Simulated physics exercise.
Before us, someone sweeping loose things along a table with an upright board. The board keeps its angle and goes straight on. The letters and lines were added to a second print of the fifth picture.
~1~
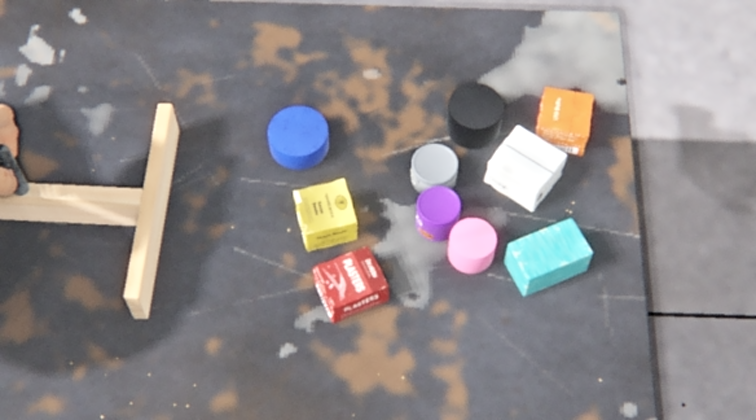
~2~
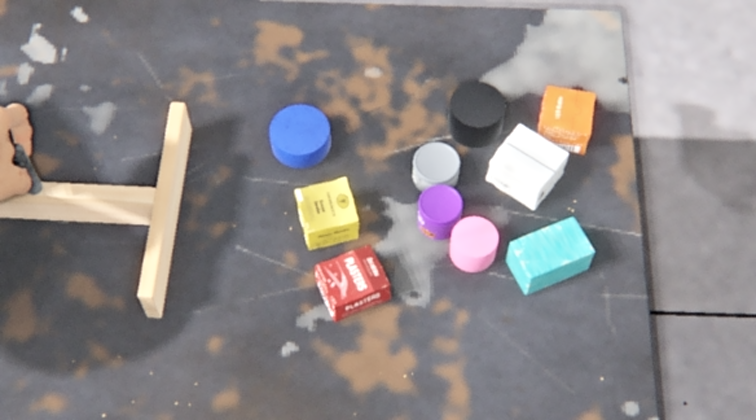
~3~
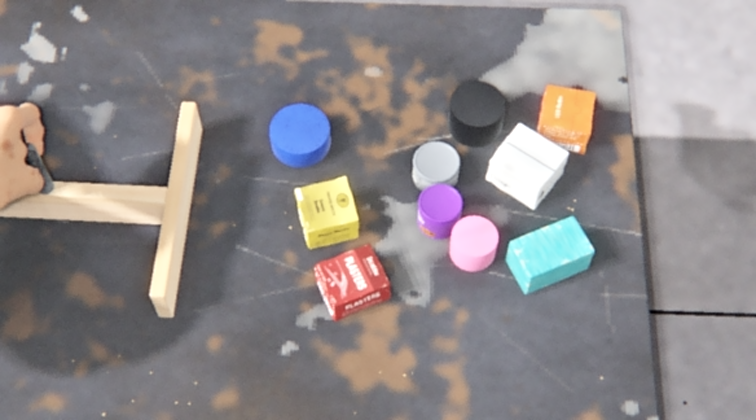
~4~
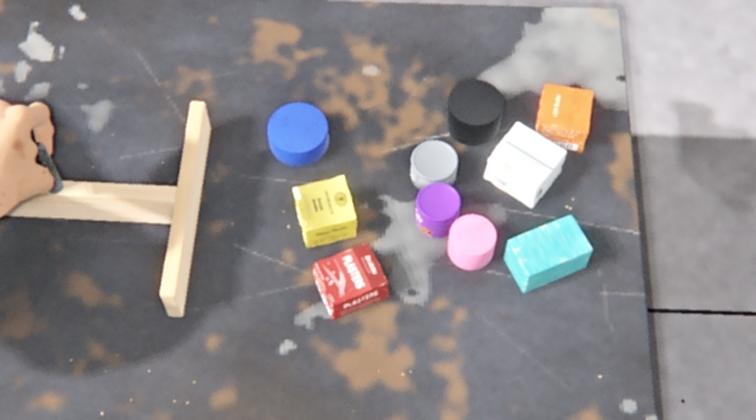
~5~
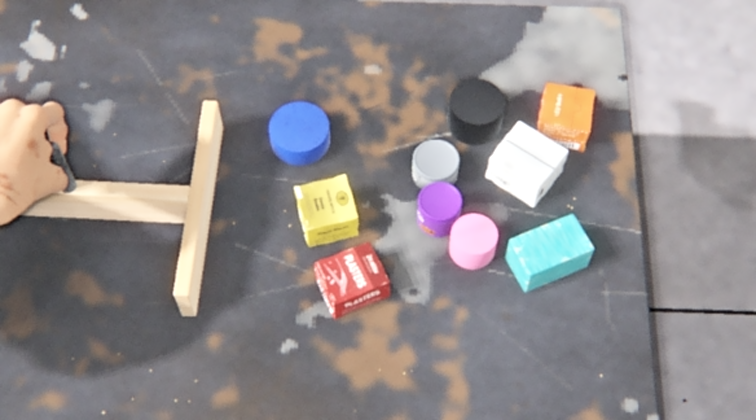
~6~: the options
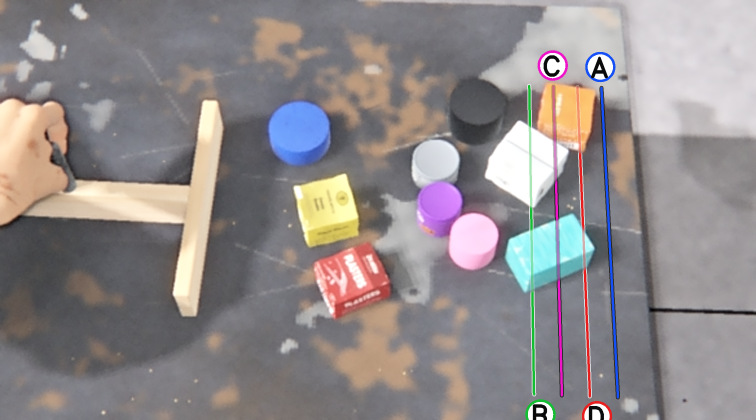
The clip shows a hand sliding a wooden T-shaped board slowly to the right across a dark, worn table, the gap narrowing toward a group of colourful boxes and round containers, which stay still.
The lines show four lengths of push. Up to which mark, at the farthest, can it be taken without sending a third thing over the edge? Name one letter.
No farther than C.
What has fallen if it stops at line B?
The turquoise block.
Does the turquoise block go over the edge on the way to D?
By then, yes.
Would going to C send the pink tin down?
No.
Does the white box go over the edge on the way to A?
By then, yes.
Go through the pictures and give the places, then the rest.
In the first frame, pink tin (472, 246); red box (351, 284); blue pot (299, 138).
In the second frame, board (162, 195); grey jar (436, 170).
In the third frame, board (174, 194); purple jar (440, 212).
In the fourth frame, board (184, 194); black pot (474, 113).
In the fifth frame, board (196, 193); orange box (565, 116); pink tin (473, 241); red box (352, 279).
On the marked copy, A at (609, 231); B at (531, 228); C at (557, 229); D at (583, 230).
With C. Early on, board (327, 197); red box (369, 283); blue pot (372, 137).
Further on, board (457, 201); turquoise block (595, 250); white box (545, 169).
At the end, board (558, 204); white box over the edge; turquoise block over the edge; two fallen.
As for the rest, A drops four; B is within the limit but short; D drops four.
